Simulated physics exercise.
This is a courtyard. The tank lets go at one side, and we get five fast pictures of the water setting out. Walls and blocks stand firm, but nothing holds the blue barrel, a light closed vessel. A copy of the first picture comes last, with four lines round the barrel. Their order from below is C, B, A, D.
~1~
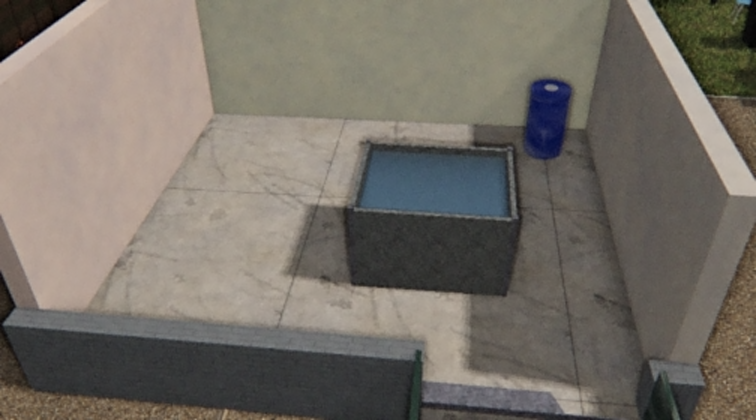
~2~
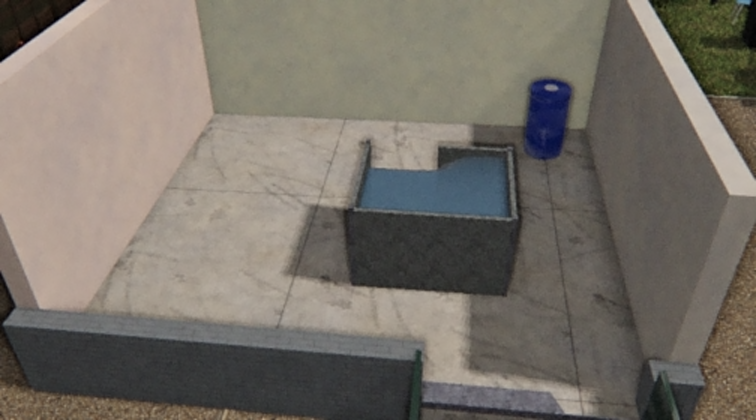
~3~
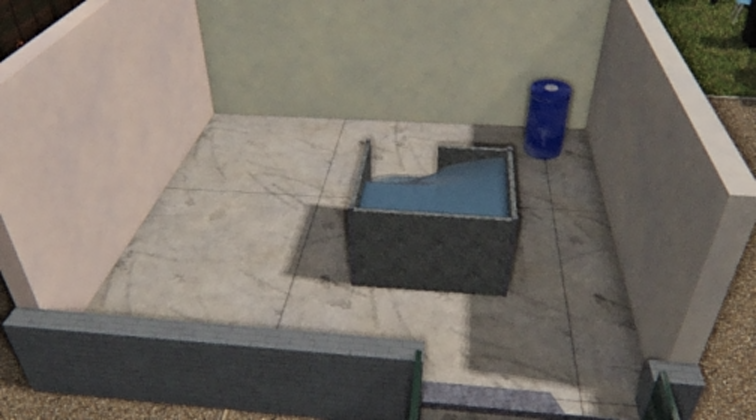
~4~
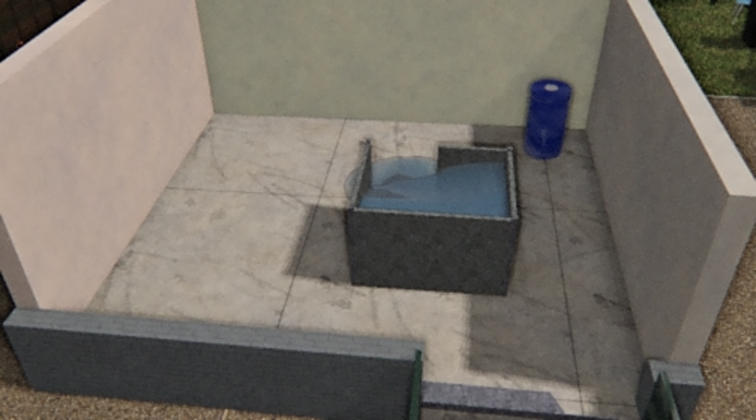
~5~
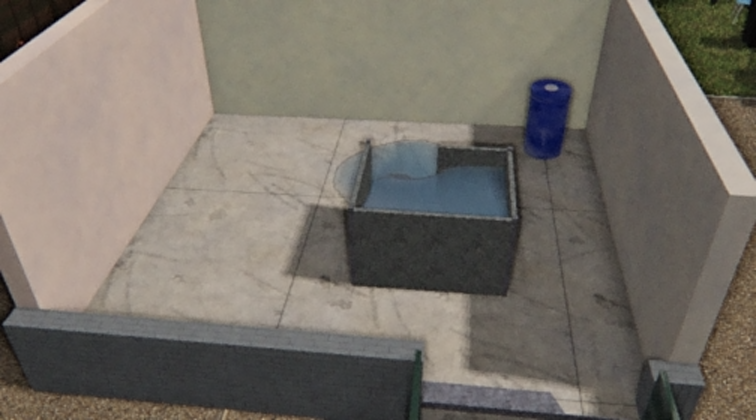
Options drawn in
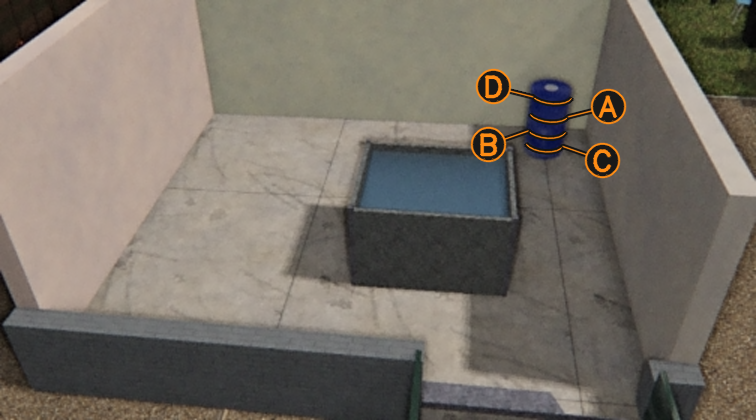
Water in a grey courtyard tank slumping through a gap opening in the back wall, then spreading over the paving behind.
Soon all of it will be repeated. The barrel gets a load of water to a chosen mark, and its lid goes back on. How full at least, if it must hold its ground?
Level B just does it.
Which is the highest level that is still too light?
That is level C.
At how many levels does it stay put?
Three.
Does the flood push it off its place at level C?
Yes.
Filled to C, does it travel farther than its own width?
Yes, clearly.
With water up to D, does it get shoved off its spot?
No, not at all.
In orange, A at (550, 122); B at (547, 138); C at (545, 151); D at (553, 103); from the bottom up C, B, A, D.
If A is chosen, it does not move.
If B is chosen, it does not move.
If C is chosen, it is pushed about its own width away.
If D is chosen, it does not move.
